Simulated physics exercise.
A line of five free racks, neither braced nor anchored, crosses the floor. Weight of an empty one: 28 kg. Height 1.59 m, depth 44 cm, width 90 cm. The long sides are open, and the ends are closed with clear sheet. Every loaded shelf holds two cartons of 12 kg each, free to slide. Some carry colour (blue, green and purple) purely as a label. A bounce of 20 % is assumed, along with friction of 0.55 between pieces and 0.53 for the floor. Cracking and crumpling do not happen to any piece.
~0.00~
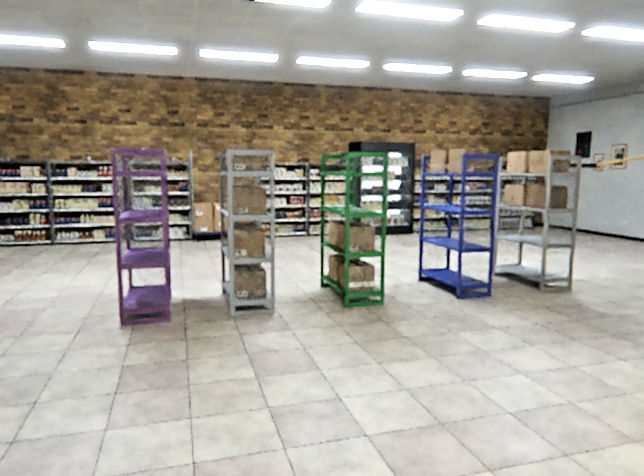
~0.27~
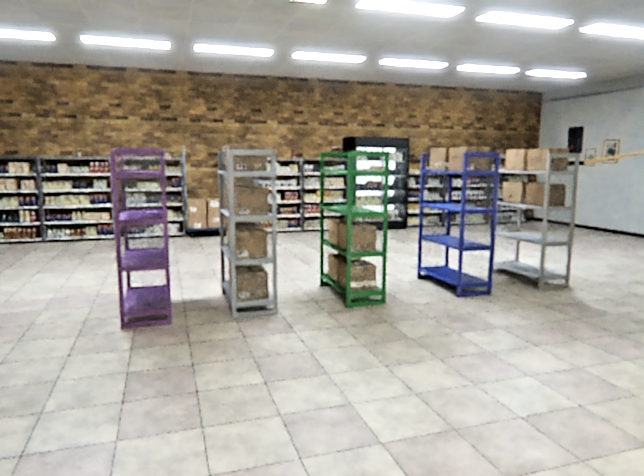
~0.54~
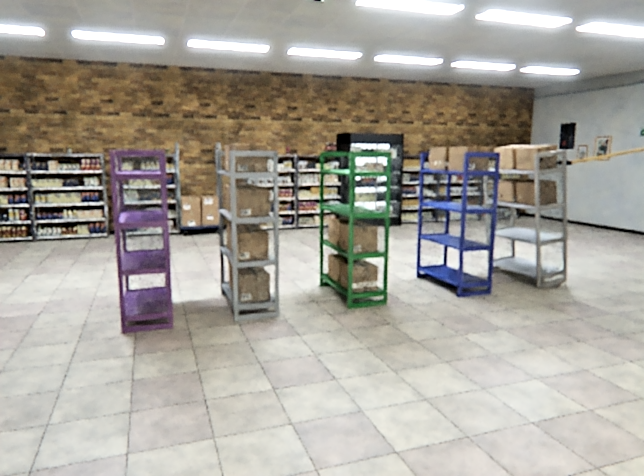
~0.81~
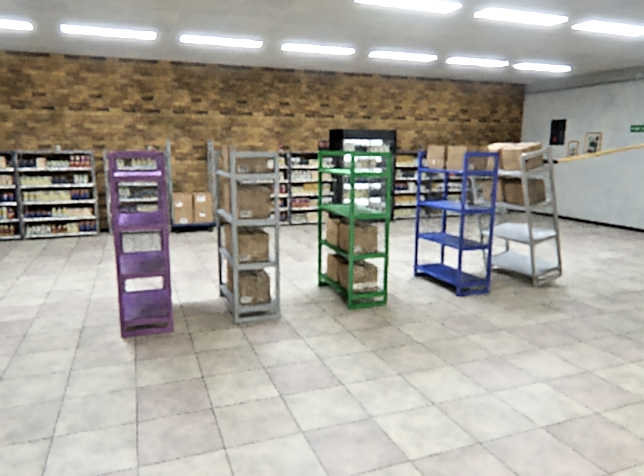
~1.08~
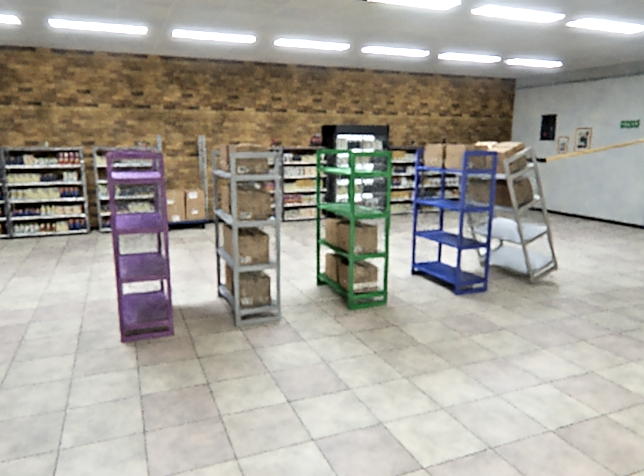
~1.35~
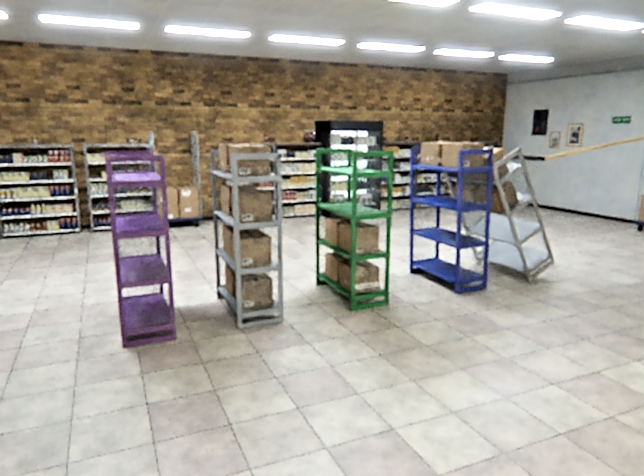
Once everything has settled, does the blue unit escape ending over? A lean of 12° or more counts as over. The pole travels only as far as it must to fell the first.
No, it ends over.
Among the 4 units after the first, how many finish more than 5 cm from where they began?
The number is 3.
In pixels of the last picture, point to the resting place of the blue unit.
You'll find it around (392, 238) in the final frame.
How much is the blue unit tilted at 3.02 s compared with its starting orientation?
Angle from initial pose, roughly 60 deg - estimate.
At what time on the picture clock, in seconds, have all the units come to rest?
4.0 s, roughly.
After 1.84 s, 4 cartons spilt or dropped; 1 of the 4 other units over; blue unit 17° from how it stood.
After 2.44 s, 6 cartons spilt or dropped; 2 of the 4 other units over; blue unit 49° from how it stood; green unit 20° from how it stood.
After 3.02 s, 8 cartons spilt or dropped; 2 of the 4 other units over; blue unit 58° from how it stood; green unit 33° from how it stood.
In the end (4.3 s), 8 cartons spilt or dropped; 2 of the 4 other units over; blue unit 58° from how it stood; green unit 33° from how it stood; purple unit unmoved. Two left standing. From the last view, middles, blue unit near (392, 238), green unit near (309, 229).
